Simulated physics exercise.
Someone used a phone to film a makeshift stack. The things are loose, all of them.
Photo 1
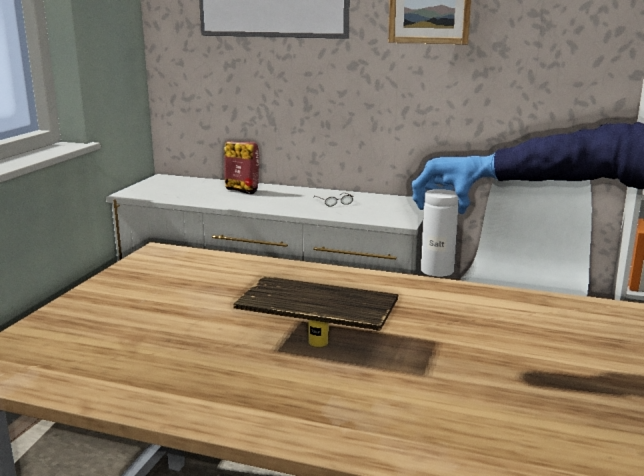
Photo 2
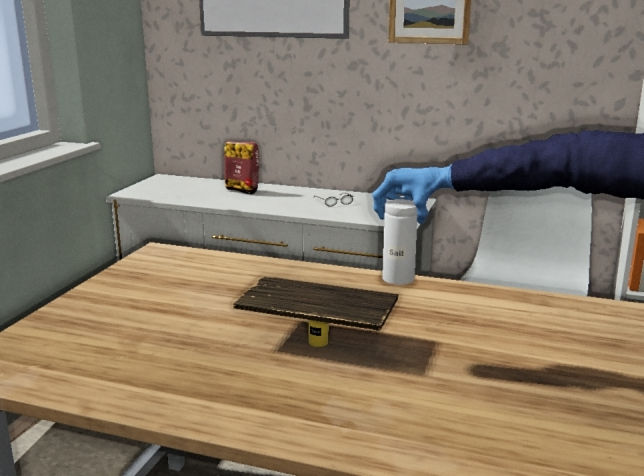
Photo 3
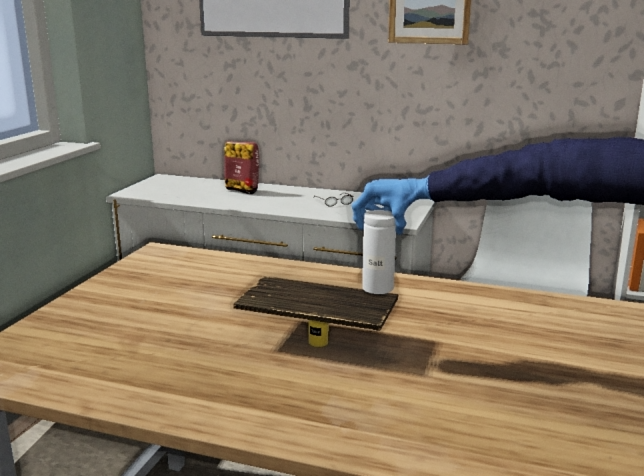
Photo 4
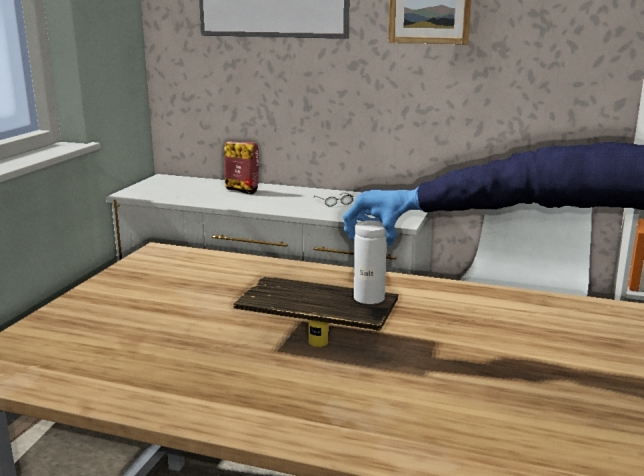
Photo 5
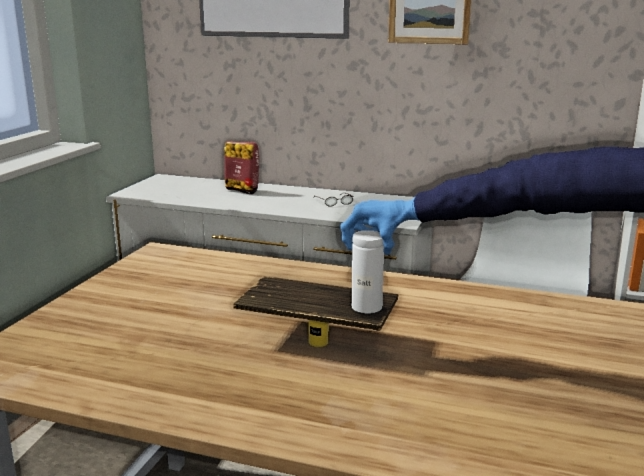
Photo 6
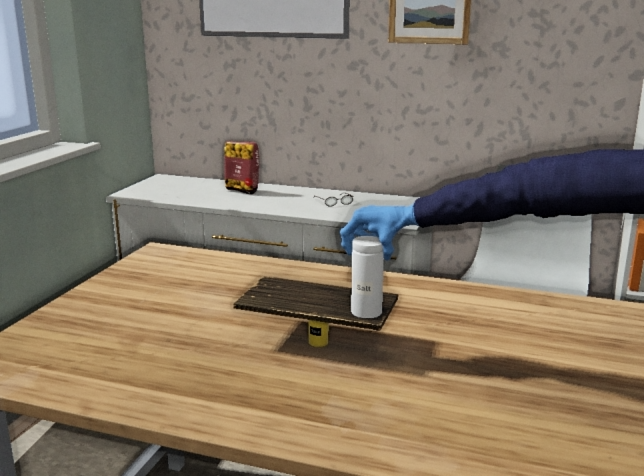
A blue-gloved hand in a dark navy sleeve, reaching in from the right, holds a white jar by its top above a light wooden table, seen from slightly above in a room with patterned wallpaper. A black board rests on a small yellow object, before a white cabinet holding a red box and glasses. The hand carries the jar left, then lowers it onto the board's right end, still gripping it, while the view stays still.
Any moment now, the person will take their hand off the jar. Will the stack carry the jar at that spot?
Pretty clearly, it isn't secure there.
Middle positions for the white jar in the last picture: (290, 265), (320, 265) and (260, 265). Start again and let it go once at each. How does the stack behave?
Try one - toppled; try two - upright; try three - toppled.
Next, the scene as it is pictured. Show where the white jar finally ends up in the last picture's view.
Around (431, 338).
Then, 0.40 s on from there, white jar now fallen; black board turned 43° from how it was put.
Then, 0.90 s on from there, black board turned 42° from how it was put; yellow shaker shifted a little.
In the end, fallen, white jar; toppled in the stack, black board; yellow shaker unmoved. At the end, from the last picture's camera, white jar near (431, 338). The stack gives way.
